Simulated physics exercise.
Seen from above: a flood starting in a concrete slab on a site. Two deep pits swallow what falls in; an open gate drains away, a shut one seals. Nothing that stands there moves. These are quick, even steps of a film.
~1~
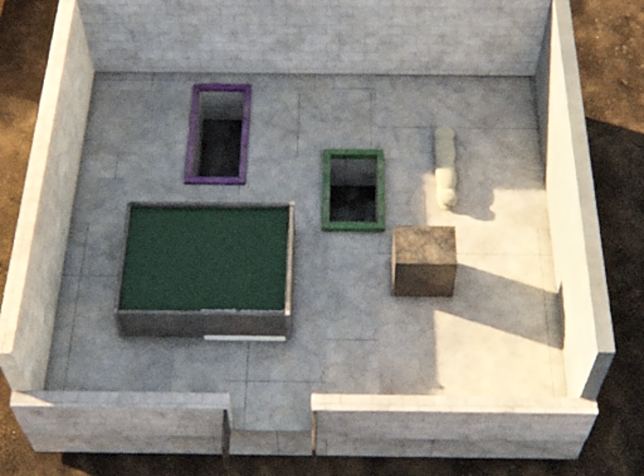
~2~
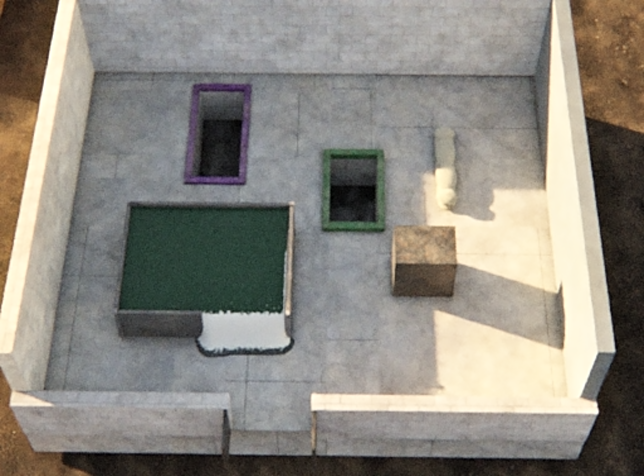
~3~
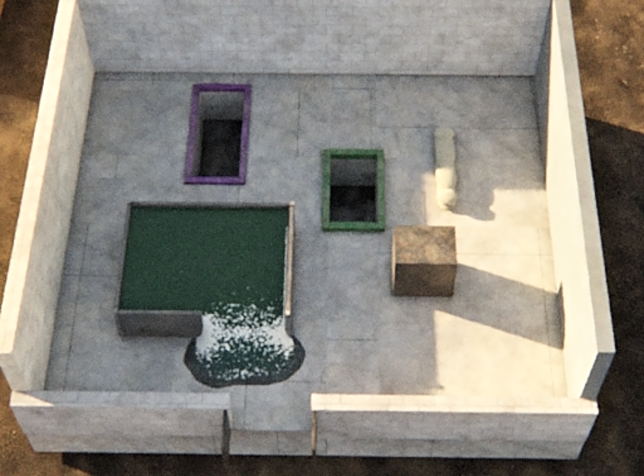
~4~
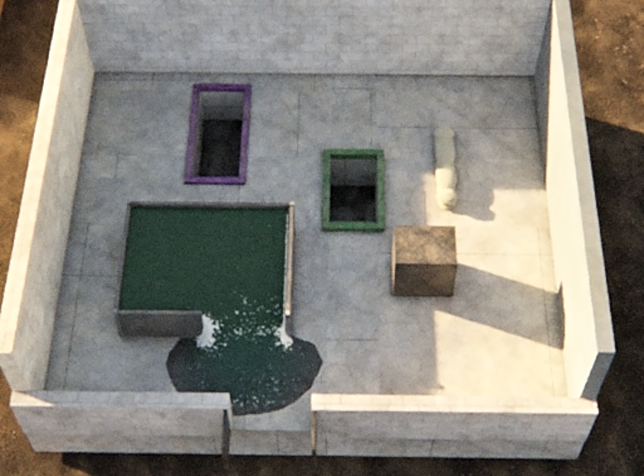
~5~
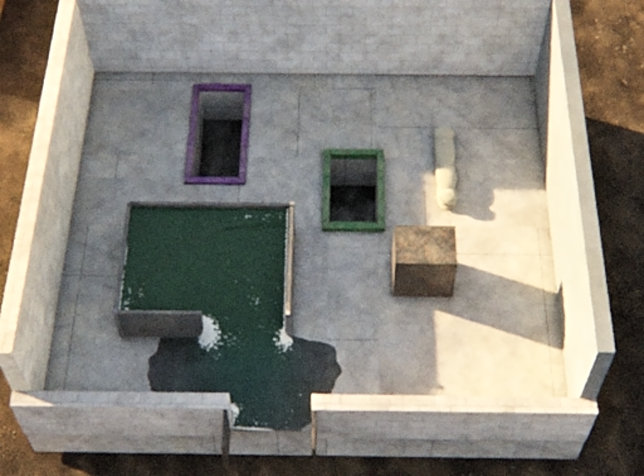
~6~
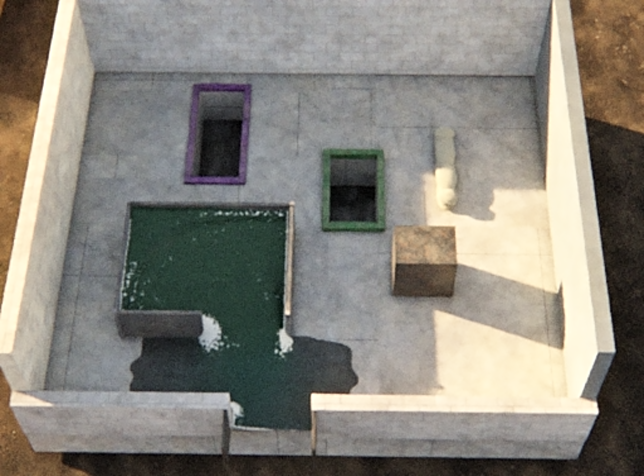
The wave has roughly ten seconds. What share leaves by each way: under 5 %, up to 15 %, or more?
In the end: The gate takes above 15 %; the green pit takes not even 5 %; the purple pit takes not even 5 %.
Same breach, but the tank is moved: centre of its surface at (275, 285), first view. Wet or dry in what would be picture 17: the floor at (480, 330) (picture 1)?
There: Flooded.
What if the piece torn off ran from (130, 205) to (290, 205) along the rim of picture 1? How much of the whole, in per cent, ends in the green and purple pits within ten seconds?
In per cent: Green 0, purple 45.
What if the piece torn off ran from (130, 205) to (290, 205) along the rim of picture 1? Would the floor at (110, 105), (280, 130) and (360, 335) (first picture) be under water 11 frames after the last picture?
In turn: Awash, under water, dry.
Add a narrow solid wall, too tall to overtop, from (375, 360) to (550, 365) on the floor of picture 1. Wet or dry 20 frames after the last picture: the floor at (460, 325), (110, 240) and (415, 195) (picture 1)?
One after the other: No water, under water, clear.
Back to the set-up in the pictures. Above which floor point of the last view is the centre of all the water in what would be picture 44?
Near (238, 293).
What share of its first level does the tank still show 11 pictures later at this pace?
Close to 58 %.
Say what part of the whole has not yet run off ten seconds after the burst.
Roughly 50 per cent.
A moment on, water covers 10 % of the floor; the gate 8 %, the green pit 0 %, the purple pit 0 %.
Next, water covers 20 % of the floor; the gate 18 %, the green pit 0 %, the purple pit 0 %.
Then, water covers 30 % of the floor; the gate 28 %, the green pit 0 %, the purple pit 0 %.
Later, water covers 55 % of the floor; the gate 40 %, the green pit 0 %, the purple pit 0 %.
In the end, water covers 65 % of the floor; the gate 49 %, the green pit 0 %, the purple pit 0 %.
